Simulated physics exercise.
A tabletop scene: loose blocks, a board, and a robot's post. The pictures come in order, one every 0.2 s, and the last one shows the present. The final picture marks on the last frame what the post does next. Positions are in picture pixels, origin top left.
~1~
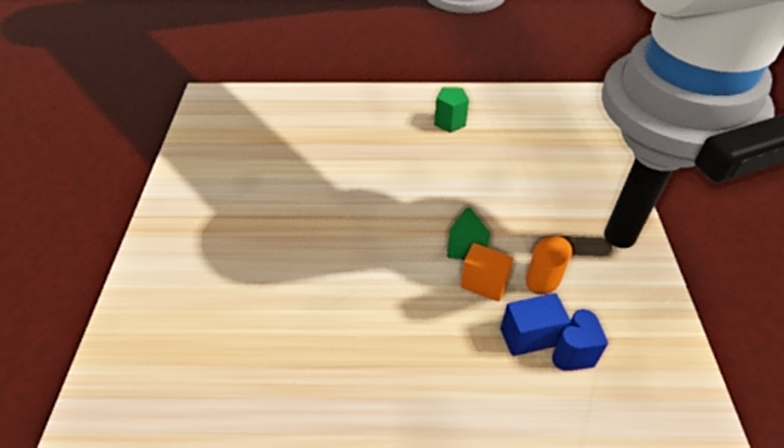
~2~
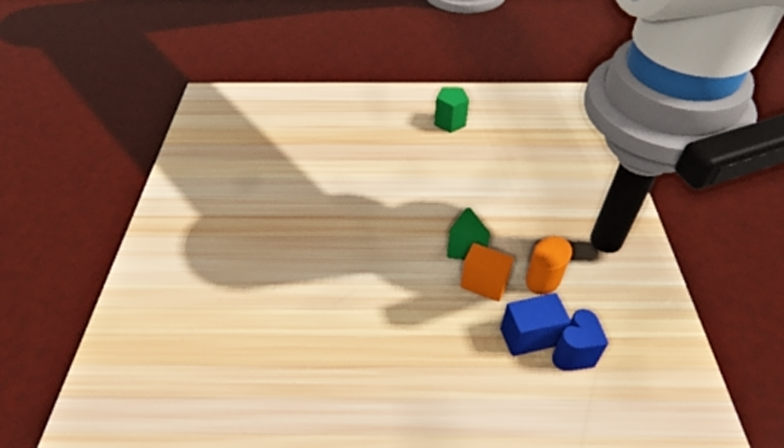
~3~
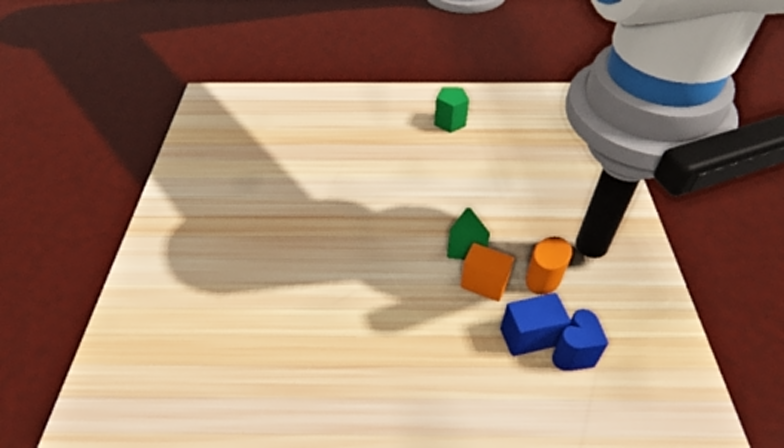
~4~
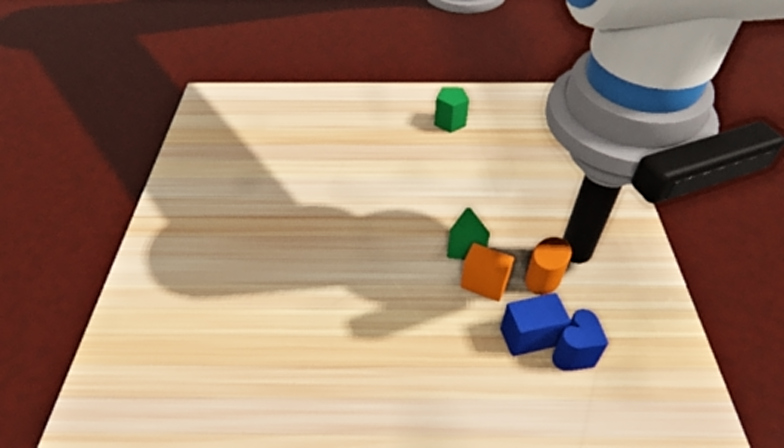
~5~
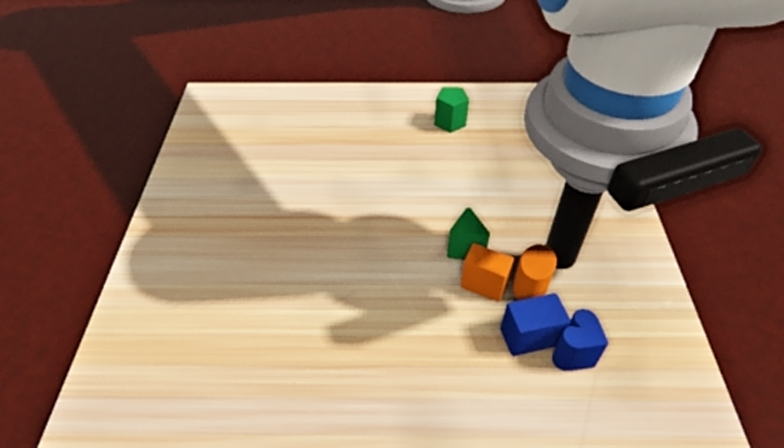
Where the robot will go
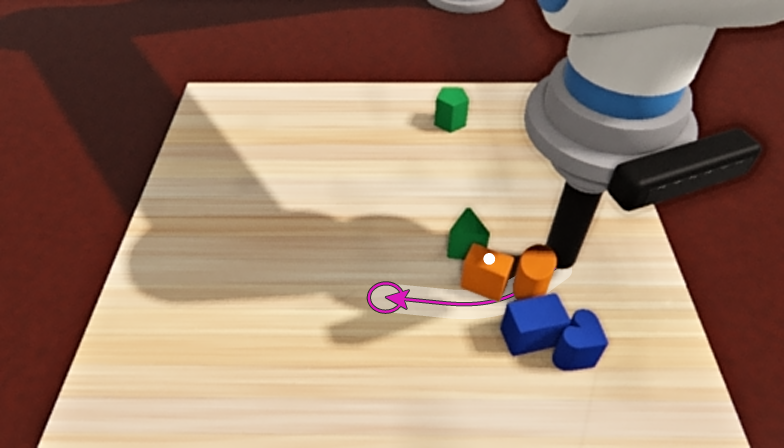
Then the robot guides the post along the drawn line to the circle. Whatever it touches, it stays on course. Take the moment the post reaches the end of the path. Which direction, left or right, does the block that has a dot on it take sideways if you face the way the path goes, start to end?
Facing from start to end, it will go to the right.
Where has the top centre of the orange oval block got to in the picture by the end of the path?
Around (478, 311).
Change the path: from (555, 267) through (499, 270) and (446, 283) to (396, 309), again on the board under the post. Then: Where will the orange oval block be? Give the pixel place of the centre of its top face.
I'd say the orange oval block ends with its top centre at (514, 273).
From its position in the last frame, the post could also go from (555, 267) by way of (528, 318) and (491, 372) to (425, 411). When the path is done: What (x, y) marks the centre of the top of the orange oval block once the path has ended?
The middle of its top is at (465, 317).
The line goes from (555, 267) through (510, 296) and (449, 304) to (386, 297); the dot is on the orange rectangle.
What follows on the original path. One third of the way, post at (511, 286); orange rectangle at (473, 258), turned 30° clockwise; orange oval block at (499, 299), turned 35° anticlockwise; blue rectangle at (540, 320), turned 25° anticlockwise.
Two thirds of the way, post at (450, 293); orange rectangle at (440, 252), turned 120° clockwise; orange oval block at (478, 311), turned 90° anticlockwise; blue rectangle at (540, 320), turned 25° anticlockwise.
At the end, post at (385, 287); green triangle unmoved; orange rectangle at (429, 250), turned 160° clockwise; orange oval block at (478, 311), turned 90° anticlockwise; blue rectangle at (540, 320), turned 25° anticlockwise.
